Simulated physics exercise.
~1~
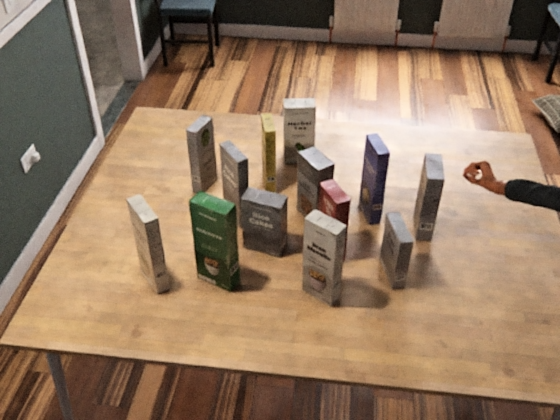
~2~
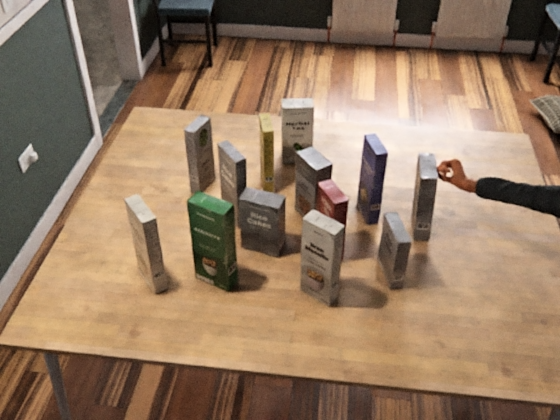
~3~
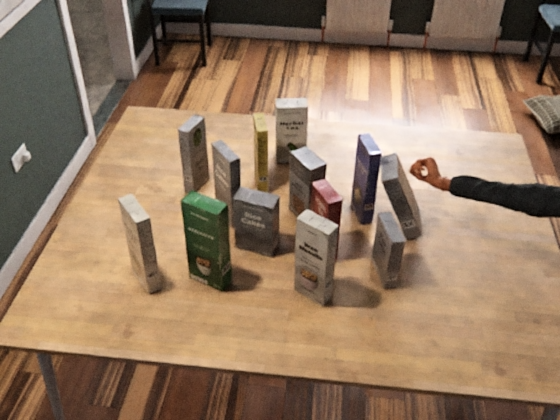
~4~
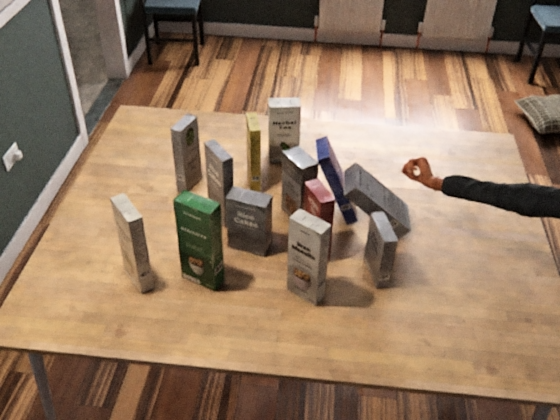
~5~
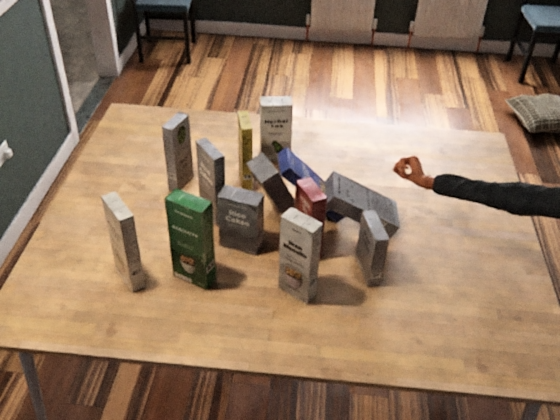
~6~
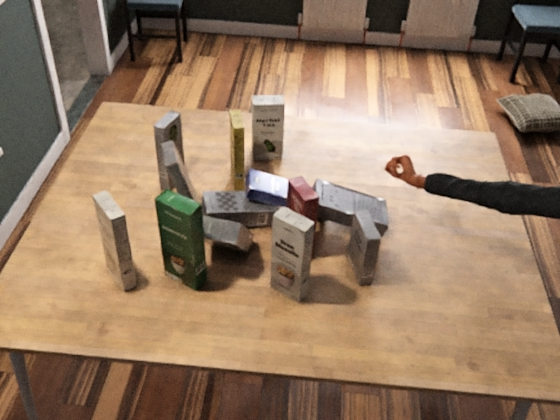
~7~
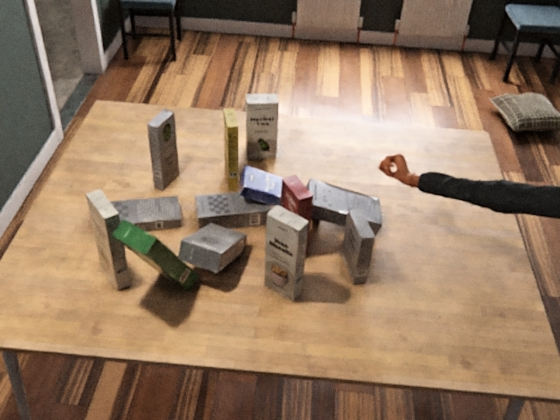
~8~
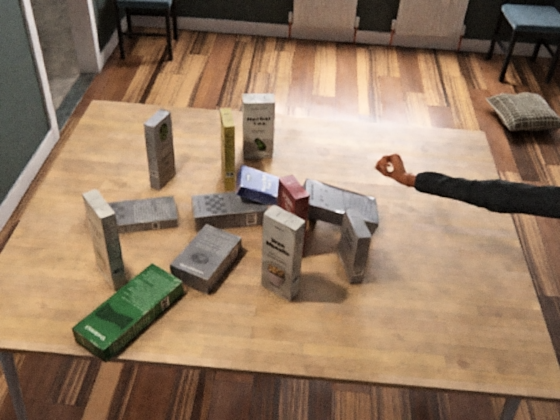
A hand tips a grey box leftward, toppling several others until the green one falls flat.
